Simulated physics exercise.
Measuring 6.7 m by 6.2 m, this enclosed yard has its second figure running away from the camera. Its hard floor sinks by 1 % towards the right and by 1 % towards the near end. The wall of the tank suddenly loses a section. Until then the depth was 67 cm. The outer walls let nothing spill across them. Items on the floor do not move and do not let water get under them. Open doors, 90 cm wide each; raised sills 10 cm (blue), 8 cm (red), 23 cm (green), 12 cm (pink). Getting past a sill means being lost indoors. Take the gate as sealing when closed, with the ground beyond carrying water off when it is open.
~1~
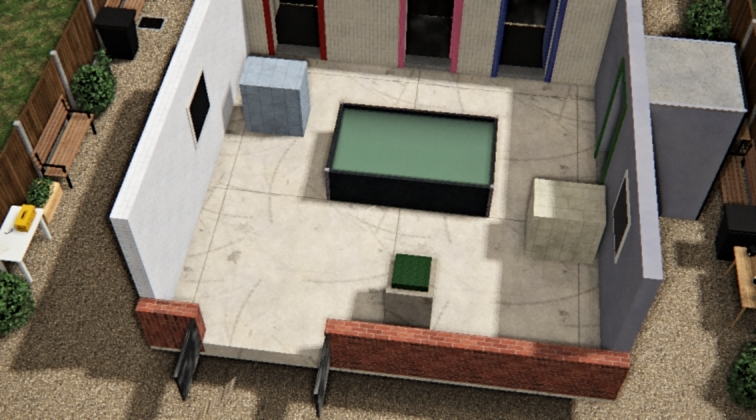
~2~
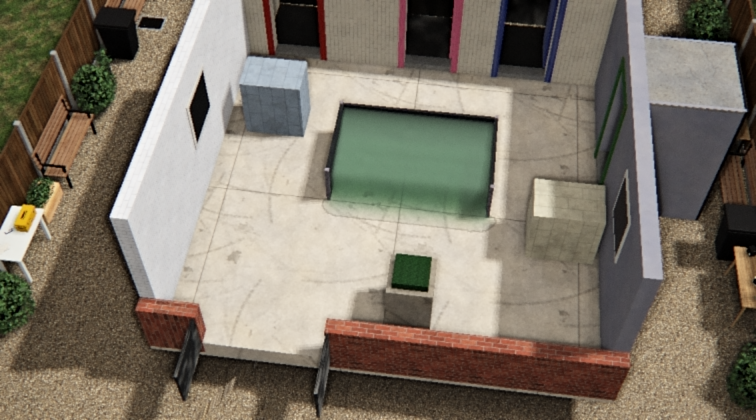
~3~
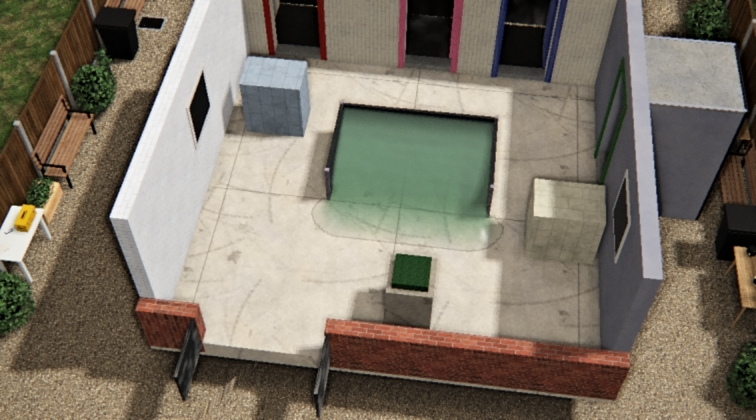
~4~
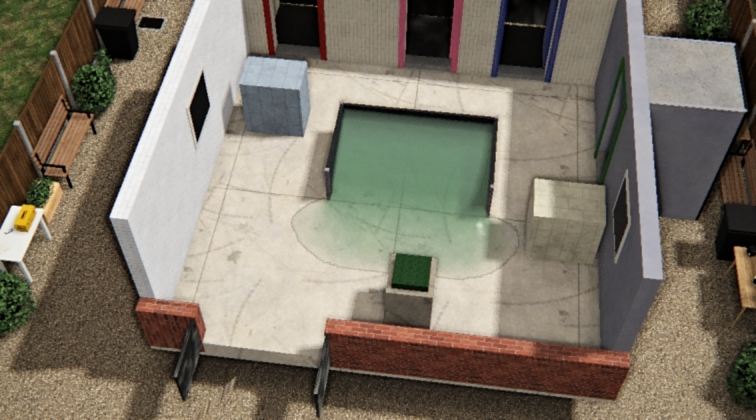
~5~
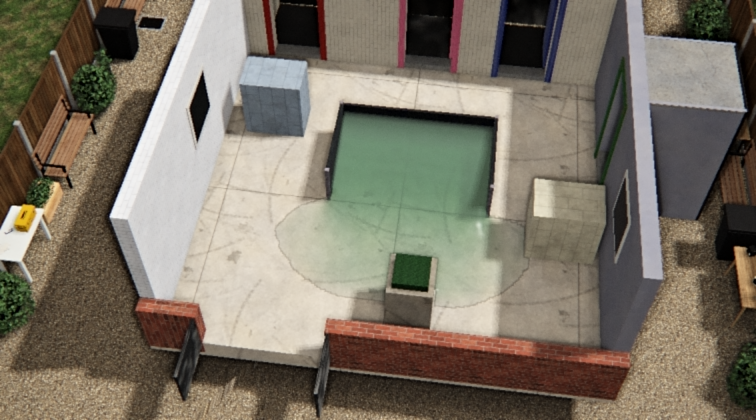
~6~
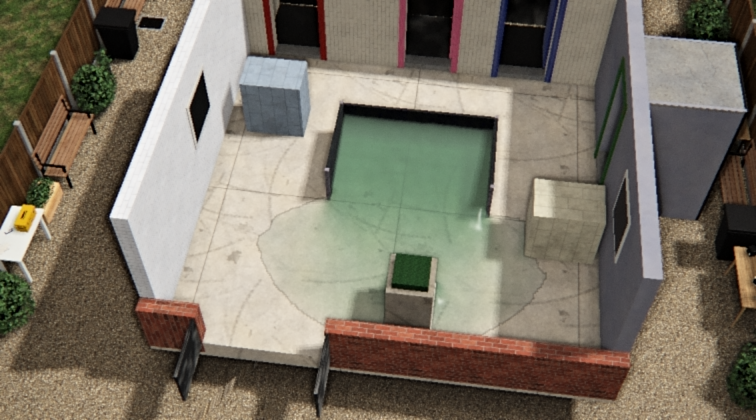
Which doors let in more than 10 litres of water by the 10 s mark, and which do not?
By then, the blue door does not, the red door does not, the green door does not, the pink door does not.
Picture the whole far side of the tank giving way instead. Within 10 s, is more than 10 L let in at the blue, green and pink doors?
Then blue exceeds it, green does not exceed it, pink exceeds it.
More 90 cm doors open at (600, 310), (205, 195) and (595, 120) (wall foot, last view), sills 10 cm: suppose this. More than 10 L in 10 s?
So, in the order given, it's beyond the mark, then shy of the mark, then shy of the mark.
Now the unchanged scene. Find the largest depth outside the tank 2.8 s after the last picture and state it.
Depth: Approx. 38 cm.
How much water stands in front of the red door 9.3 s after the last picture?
The depth comes to around 0.0 centimetres.
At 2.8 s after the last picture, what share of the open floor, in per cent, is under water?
Close to 45 in a hundred.
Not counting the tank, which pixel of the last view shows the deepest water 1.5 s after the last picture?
Close to pixel (591, 375).
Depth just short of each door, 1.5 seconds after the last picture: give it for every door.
You'd get blue at 0 cm, red at 0 cm, green at 0 cm, and pink at 0 cm.
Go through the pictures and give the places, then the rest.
The tank at (414, 147) is whole and still, 67 cm deep, in the first picture.
Water pours out at (408, 198) and has run 1.4 m, to (492, 219); typically 8 cm deep outside, 67 cm at the tank's back, in the second picture.
Water pours out at (408, 199) and has run 1.6 m, to (494, 237); typically 12 cm deep outside, 65 cm at the tank's back, in the third picture.
The front is at (512, 245), 1.9 m from the gap at (408, 200); 4.0 m2 of floor is under water; 57 cm left at the back of the tank, in the fourth picture.
The front is at (514, 276), 2.2 m from the gap at (408, 200); 6.1 m2 of floor is under water; 56 cm left at the back of the tank, in the fifth picture.
Water pours out at (408, 200) and has run 2.6 m, to a hidden place; typically 8 cm deep outside, 50 cm at the tank's back, in the sixth picture.
Then, 0.7 s after the last picture water covers 40 % of the floor and is deepest (45 cm) near (408, 282); blue door not reached, red door not reached, green door not reached, pink door not reached.
Then, 1.5 s after the last picture water covers 40 % of the floor and is deepest (54 cm) near (591, 375); blue door not reached, red door not reached, green door not reached, pink door not reached.
Then, 2.8 s after the last picture water covers 45 % of the floor and is deepest (38 cm) near (589, 266); blue door not reached, red door not reached, green door 4 cm at the sill, 0 L in, pink door not reached.
Then, 5.3 s after the last picture water covers 65 % of the floor and is deepest (18 cm) near (590, 343); blue door 3 cm at the sill, 0 L in, red door not reached, green door 2 cm at the sill, 0 L in, pink door not reached.
Then, 9.3 s after the last picture water covers 80 % of the floor and is deepest (10 cm) near (579, 374); blue door 2 cm at the sill, 0 L in, red door not reached, green door 2 cm at the sill, 0 L in, pink door 0 cm at the sill, 0 L in.
